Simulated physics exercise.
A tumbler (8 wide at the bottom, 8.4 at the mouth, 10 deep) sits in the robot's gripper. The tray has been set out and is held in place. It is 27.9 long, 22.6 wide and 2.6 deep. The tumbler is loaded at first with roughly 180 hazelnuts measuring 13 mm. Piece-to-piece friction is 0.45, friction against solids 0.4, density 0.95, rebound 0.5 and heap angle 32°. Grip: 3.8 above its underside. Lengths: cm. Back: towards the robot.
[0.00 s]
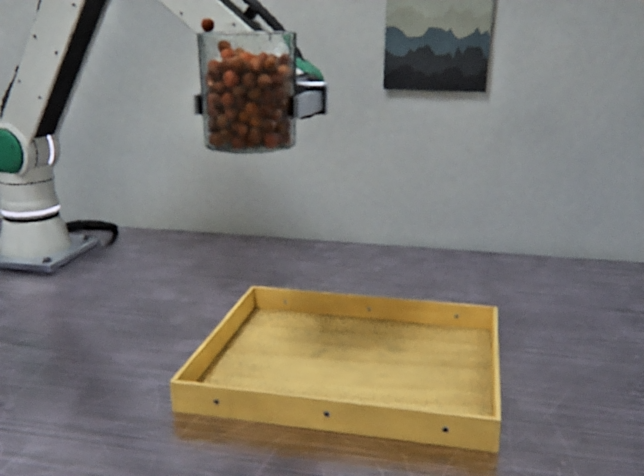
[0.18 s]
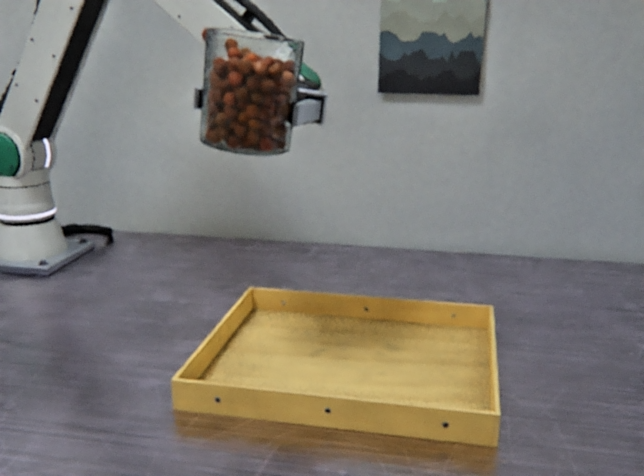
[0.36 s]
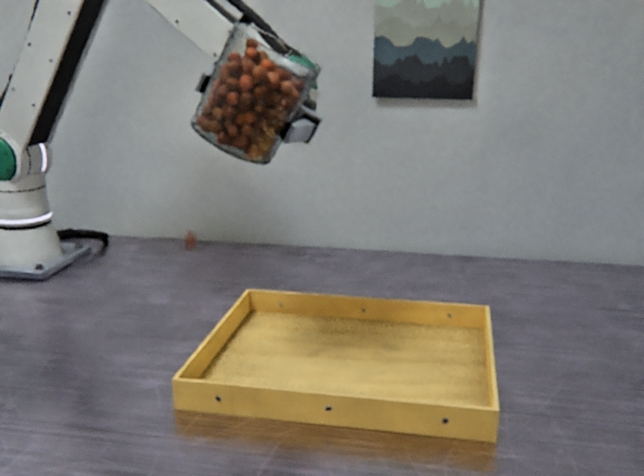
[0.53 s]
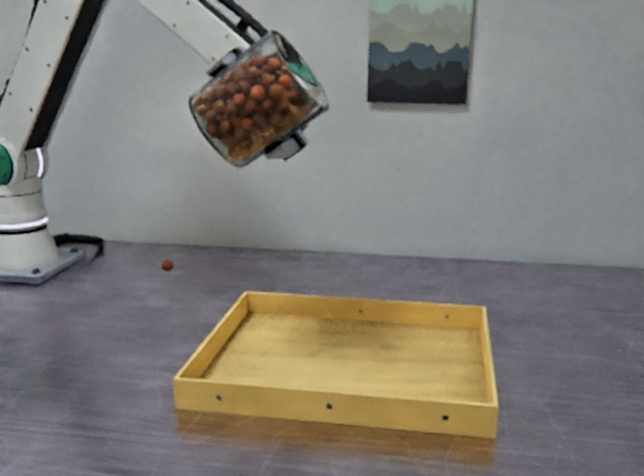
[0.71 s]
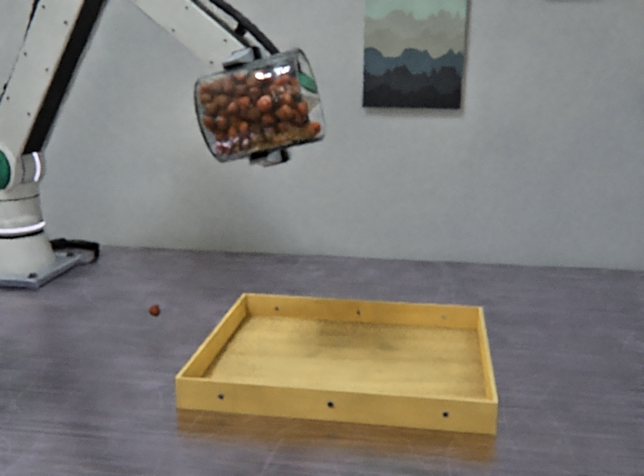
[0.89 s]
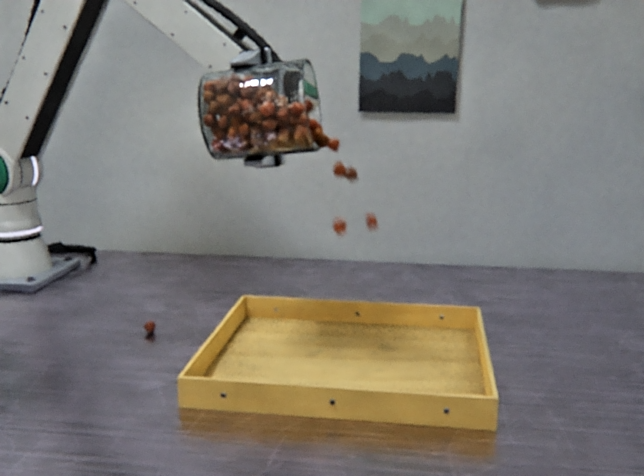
A robot arm tilts a clear tumbler of hazelnuts rightward, and several drop out above the tray.
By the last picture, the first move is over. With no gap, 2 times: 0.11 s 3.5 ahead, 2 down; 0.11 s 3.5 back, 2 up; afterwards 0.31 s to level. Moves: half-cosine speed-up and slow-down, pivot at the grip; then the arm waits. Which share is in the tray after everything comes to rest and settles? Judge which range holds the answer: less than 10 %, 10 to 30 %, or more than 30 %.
The range is more than 30 %.
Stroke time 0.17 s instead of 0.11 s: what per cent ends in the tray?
Estimate: Near 30 per cent.
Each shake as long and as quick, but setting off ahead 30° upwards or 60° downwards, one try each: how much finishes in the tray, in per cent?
Estimates, in order: 70 % then 25 %.
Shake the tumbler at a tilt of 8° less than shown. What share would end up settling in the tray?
Estimate: Around 25 per cent.
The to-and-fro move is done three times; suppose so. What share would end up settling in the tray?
It would come to about 55 %.
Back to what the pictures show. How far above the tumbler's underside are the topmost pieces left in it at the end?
Roughly 5.5 centimetres.
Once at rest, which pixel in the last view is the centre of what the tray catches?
Near pixel (420, 364).
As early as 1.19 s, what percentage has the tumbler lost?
So far around 30 % is out.
After 1.19 s, tilted 83° forward, highest piece 27 above the table; 132 in the tumbler, 14 in the tray, 1 on the table or floor, 38 in flight or on a rim.
After 1.49 s, tilted 39° forward, highest piece 30 above the table; 99 in the tumbler, 73 in the tray, 3 on the table or floor, 10 in flight or on a rim.
After 1.84 s, level, highest piece 27 above the table; 99 in the tumbler, 81 in the tray, 5 on the table or floor.
After 2.89 s, level, highest piece 27 above the table; 99 in the tumbler, 81 in the tray, 5 on the table or floor.
At rest, 99 in the tumbler, 81 in the tray, 5 on the table or floor. That is 44 % in the tray.
